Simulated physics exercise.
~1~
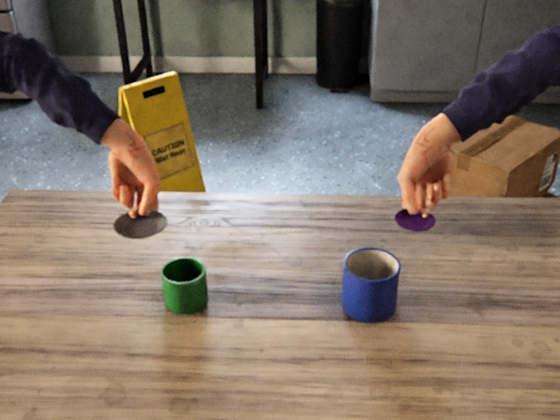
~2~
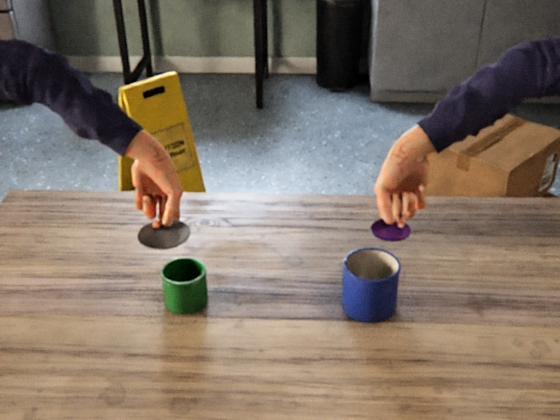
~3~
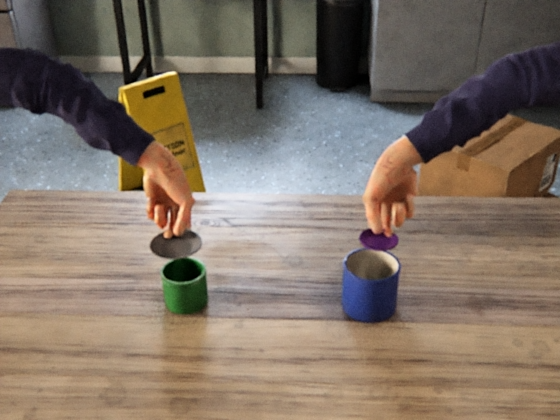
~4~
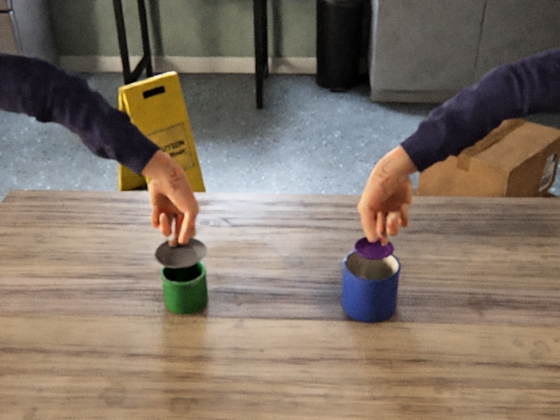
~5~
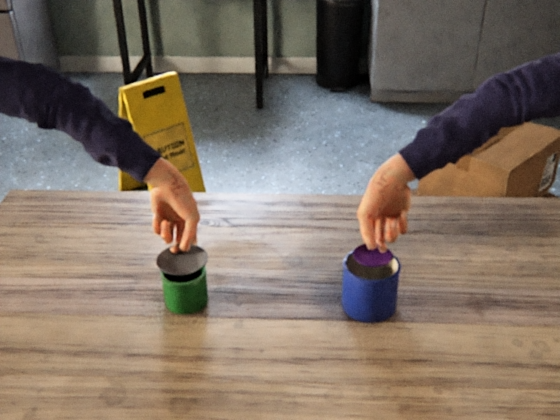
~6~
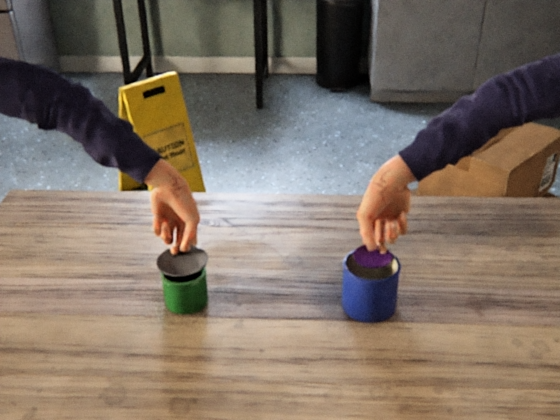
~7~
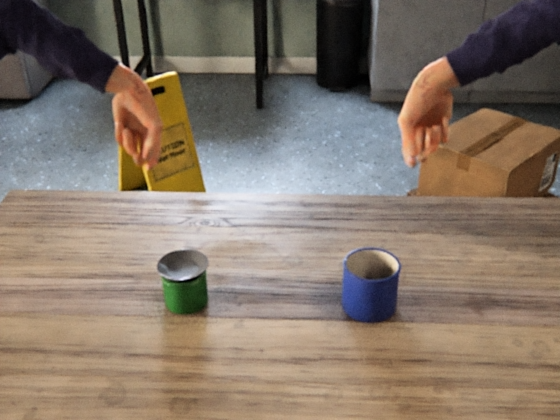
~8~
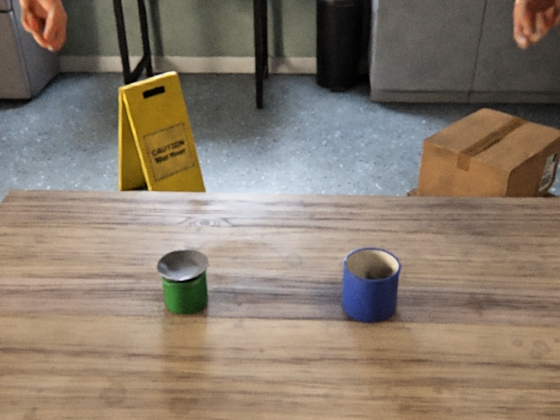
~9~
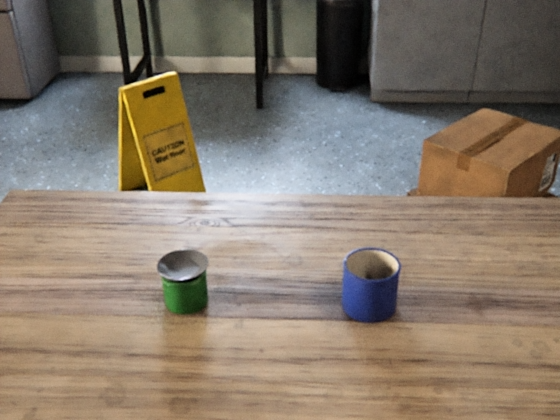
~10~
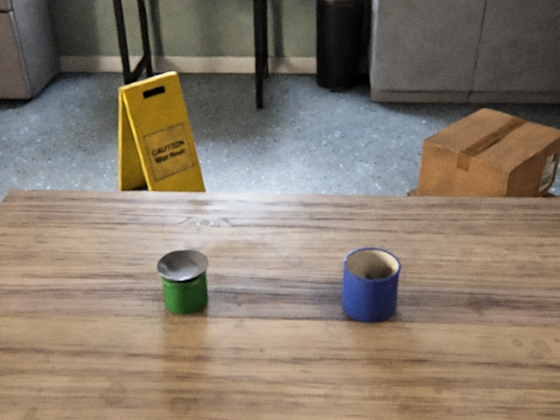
In the video, two hands lower a grey disc over a small green jar and a purple disc over a wider blue pot, then let go and withdraw. The grey disc stays resting on the jar's rim, while the purple one drops inside the pot, out of sight.
